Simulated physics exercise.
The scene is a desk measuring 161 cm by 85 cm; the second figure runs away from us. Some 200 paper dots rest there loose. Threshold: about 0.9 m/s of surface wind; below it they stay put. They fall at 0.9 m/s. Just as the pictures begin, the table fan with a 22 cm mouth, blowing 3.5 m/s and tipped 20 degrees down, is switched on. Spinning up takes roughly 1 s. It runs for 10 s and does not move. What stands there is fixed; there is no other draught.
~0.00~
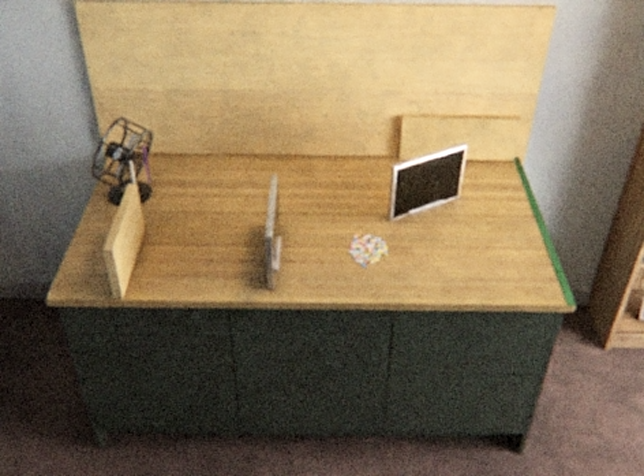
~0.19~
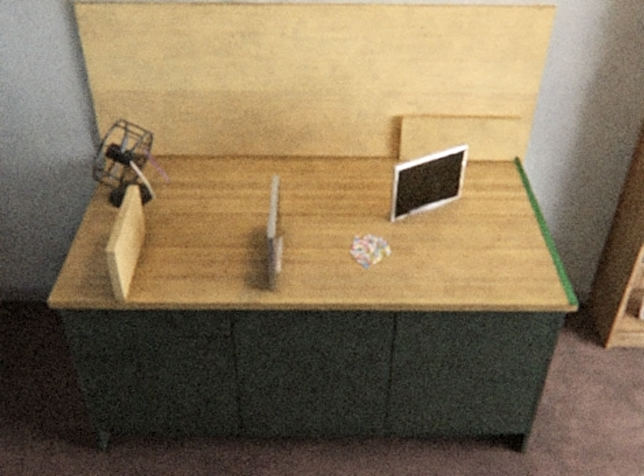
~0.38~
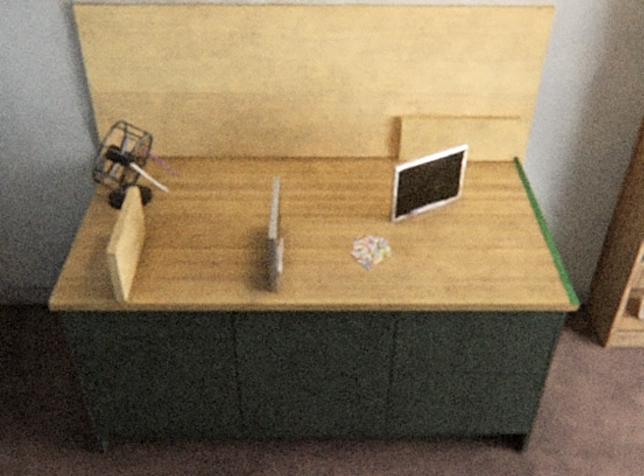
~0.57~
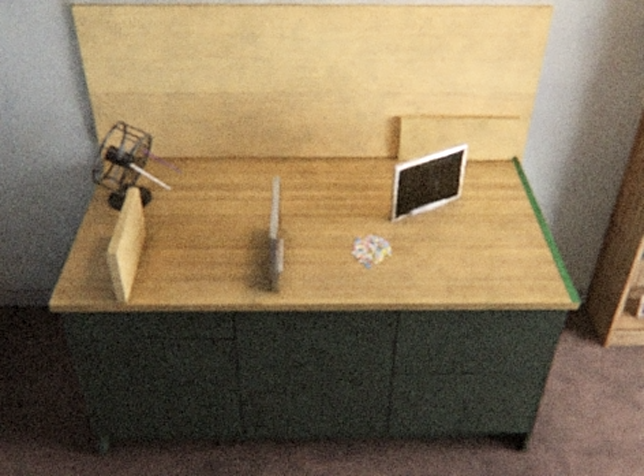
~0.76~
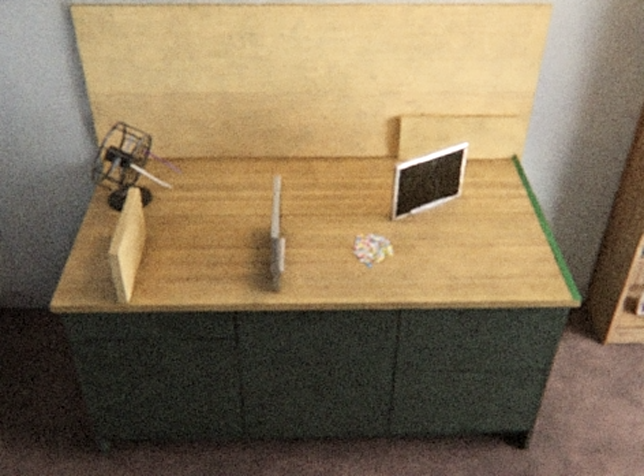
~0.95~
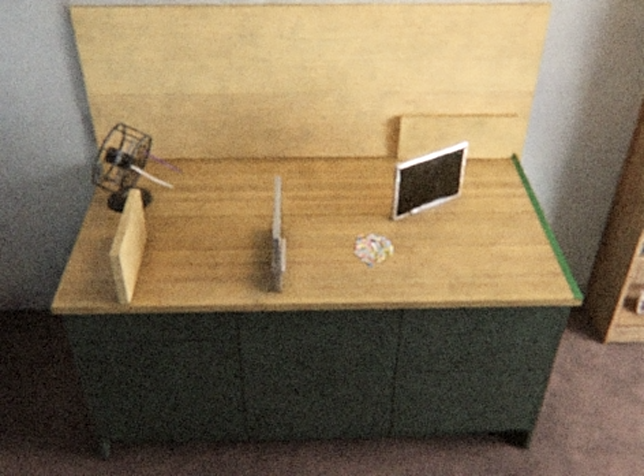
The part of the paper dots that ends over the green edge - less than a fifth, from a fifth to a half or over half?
Short of a fifth.
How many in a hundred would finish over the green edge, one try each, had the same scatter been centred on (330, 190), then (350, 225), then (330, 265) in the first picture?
First try near 100 %, second near 4 %, third near 0 %.
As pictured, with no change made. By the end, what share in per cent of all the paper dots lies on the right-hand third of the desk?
Around 5 per cent.
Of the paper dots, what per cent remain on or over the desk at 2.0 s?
Estimate: Around 100 percent.
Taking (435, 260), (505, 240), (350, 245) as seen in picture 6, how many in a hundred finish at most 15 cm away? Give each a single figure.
In order: About 10 %, then 1 %, then 90 %.
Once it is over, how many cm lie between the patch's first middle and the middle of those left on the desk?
About 0 centimetres.
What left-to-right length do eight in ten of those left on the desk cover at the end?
10 centimetres or so.
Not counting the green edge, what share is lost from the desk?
The share comes to some 0 per cent.
After 2.0 s, 17 % are on the move or not yet settled, 0 % are over the green edge; the middle of those still in play is near (374, 253).
After 3.2 s, 13 % are on the move or not yet settled, 2 % are over the green edge; the middle of those still in play is near (374, 253).
After 5.5 s, 11 % are on the move or not yet settled, 3 % are over the green edge; the middle of those still in play is near (374, 253).
After 10.0 s, at the end, 4 % are over the green edge; the middle of those still in play is near (374, 253).
